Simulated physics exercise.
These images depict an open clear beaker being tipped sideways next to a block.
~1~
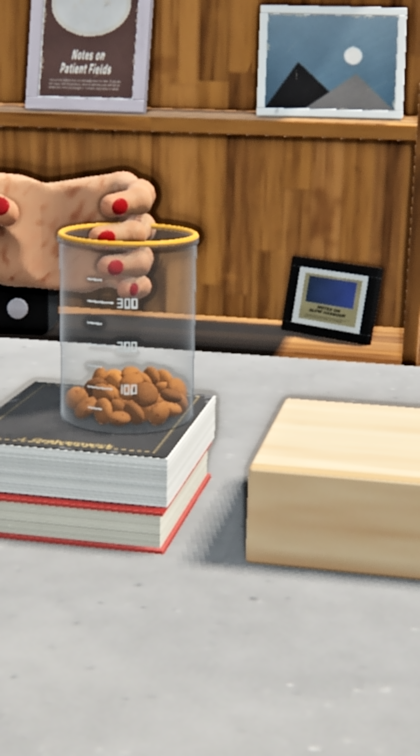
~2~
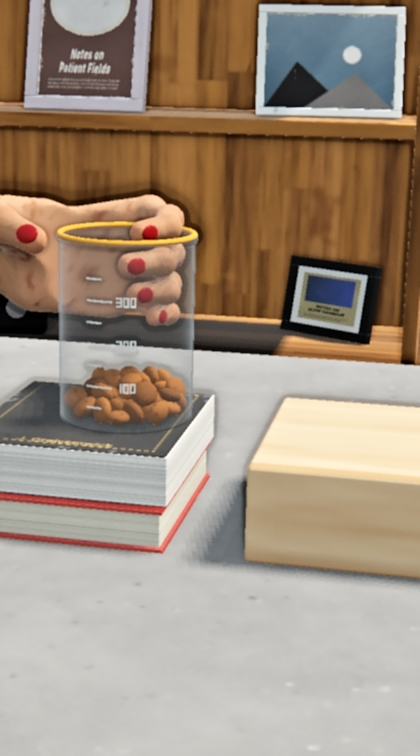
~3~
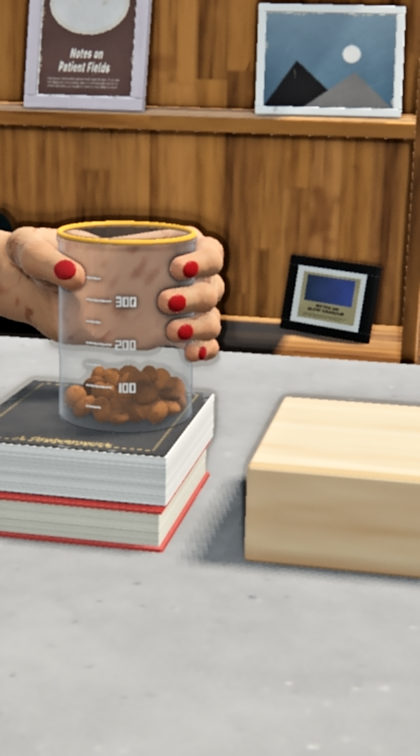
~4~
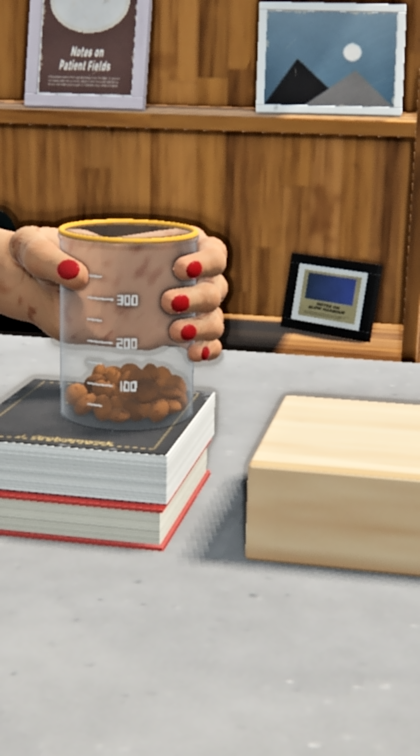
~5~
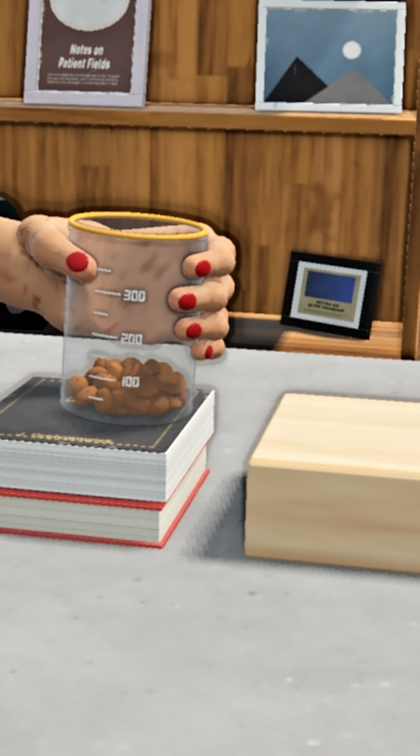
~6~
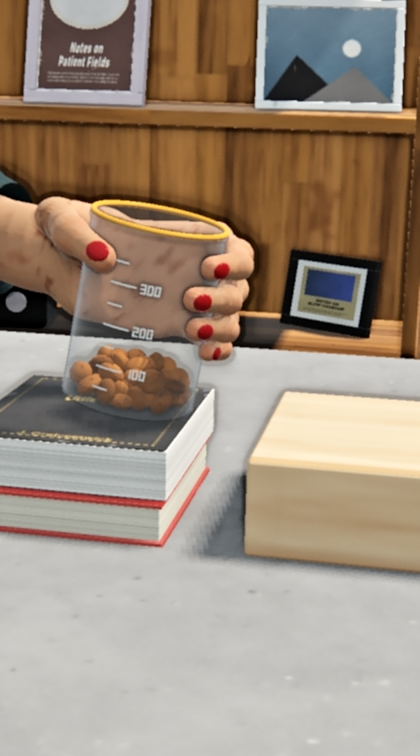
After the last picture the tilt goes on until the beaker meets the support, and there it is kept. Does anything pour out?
In the end the load stays contained.
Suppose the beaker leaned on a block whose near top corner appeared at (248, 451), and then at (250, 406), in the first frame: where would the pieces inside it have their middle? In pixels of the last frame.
The middle would end roughly at (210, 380) the first time, then roughly at (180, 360).
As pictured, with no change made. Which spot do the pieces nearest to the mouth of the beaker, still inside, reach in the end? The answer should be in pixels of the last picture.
(306, 409).
Then, 0.48 s on from there, the beaker leans 40°; everything is still inside.
Then, 0.98 s on from there, the beaker leans 71°; everything is still inside.
Then, 1.59 s on from there, the beaker rests on the block at 90°; everything is still inside.
In the end, the beaker rests on the block at 90°; everything is still inside.
